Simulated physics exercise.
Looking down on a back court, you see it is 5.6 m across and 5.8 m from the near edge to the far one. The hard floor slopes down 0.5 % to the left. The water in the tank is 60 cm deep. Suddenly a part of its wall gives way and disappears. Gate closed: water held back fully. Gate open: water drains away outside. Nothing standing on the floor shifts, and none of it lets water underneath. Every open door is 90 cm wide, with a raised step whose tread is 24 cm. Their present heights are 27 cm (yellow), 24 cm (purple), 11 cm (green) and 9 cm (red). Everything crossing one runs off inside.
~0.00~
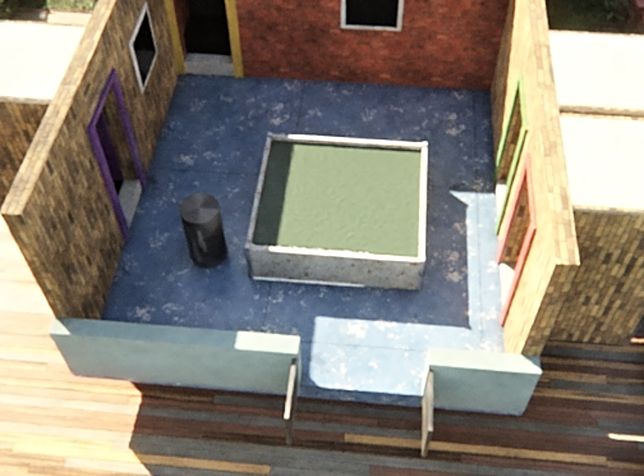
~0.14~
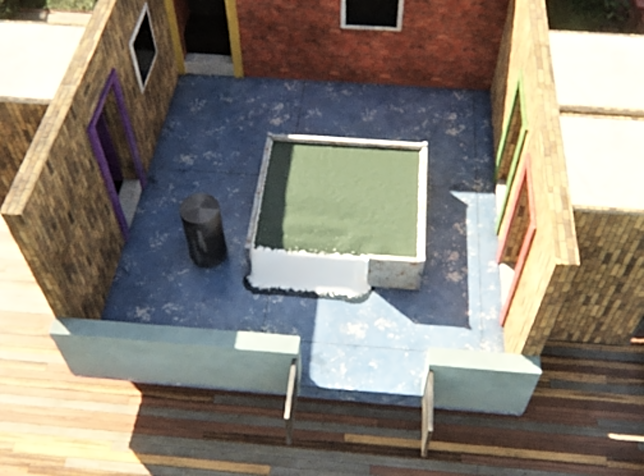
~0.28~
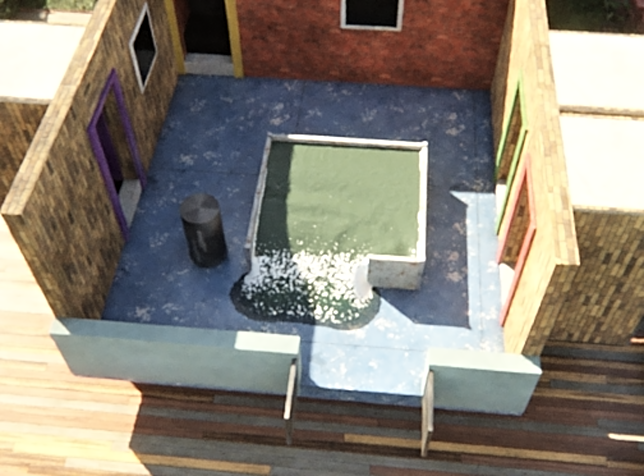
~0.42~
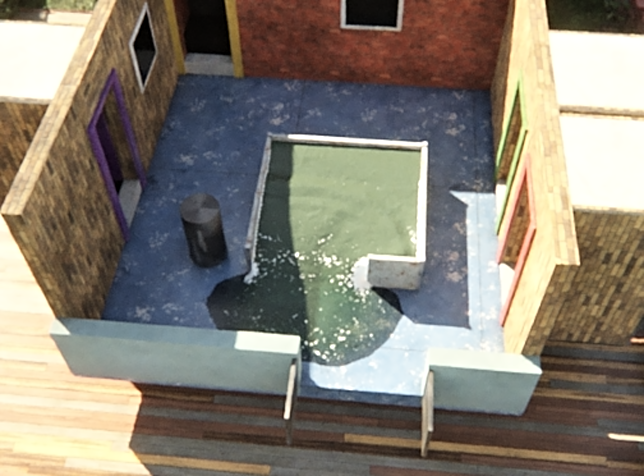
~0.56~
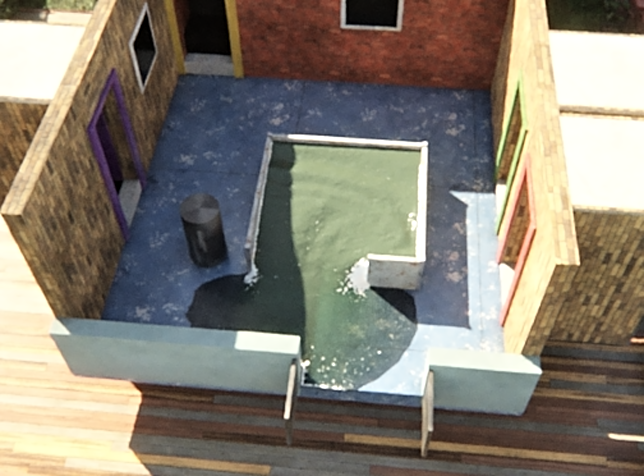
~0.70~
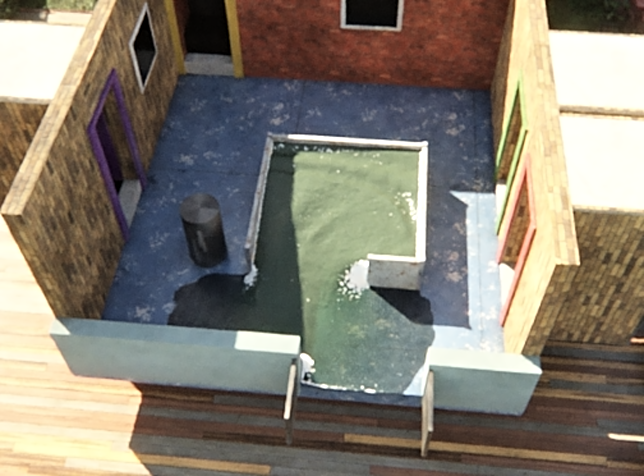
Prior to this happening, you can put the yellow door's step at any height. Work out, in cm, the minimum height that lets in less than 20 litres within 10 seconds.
I would say 13.5 cm.
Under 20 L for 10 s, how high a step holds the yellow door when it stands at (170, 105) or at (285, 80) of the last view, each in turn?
Roughly 8.5 cm for the first and 9.5 cm for the second.
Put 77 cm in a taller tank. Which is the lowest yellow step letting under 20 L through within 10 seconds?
18 cm.
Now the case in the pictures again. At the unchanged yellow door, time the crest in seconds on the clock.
I'd guess close to 4.0 seconds.
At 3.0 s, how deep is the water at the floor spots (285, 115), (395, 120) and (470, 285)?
The depths come to about 0, 0 and 0 cm.
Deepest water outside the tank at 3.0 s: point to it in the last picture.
Look close to (104, 352).
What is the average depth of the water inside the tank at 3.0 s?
Close to 24 cm deep on average.
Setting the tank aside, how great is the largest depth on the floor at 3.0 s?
It gets to close to 38 centimetres there.
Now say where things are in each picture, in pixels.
In the first frame, the tank at (341, 197) is whole and still, 60 cm deep; the yellow door at (204, 29) is dry.
In the second frame, the gap is at (309, 271), the front 0.3 m out at (303, 293); the back of the tank holds 60 cm.
In the third frame, the gap is at (309, 272), the front 0.7 m out at (338, 325); the back of the tank holds 60 cm.
In the fourth frame, the front is at a hidden place, 1.3 m from the gap at (310, 272); 2.5 m2 of floor is wet, 60 cm left at the back.
In the fifth frame, water pours out at (310, 273) and has run 1.7 m, to a hidden place; about 7 cm deep outside, 60 cm at the back.
In the sixth frame, the front is at a hidden place, 1.8 m from the gap at (310, 272); 4.2 m2 of floor is wet, 56 cm left at the back; the yellow door at (204, 29), 4.9 m from the gap, is still 4.6 m from the nearest water.
After 1.4 s water covers 20 % of the floor, deepest (44 cm) near (275, 366); it has not reached the yellow door.
After 3.0 s water covers 35 % of the floor, deepest (38 cm) near (104, 352); it has not reached the yellow door.
After 10.0 s water covers 95 % of the floor, deepest (12 cm) near (439, 95); 10 cm at the yellow door, 0 litres in over its 27 cm step.
At the yellow door as built, the water arrived by 3.8 s and peaked near 18 cm at 4.2 s.
With a step of 12.5 cm, 33 litres would have come in within the 10 s; with 15 cm, 10 litres. So under 20 litres takes about 13.5 cm.
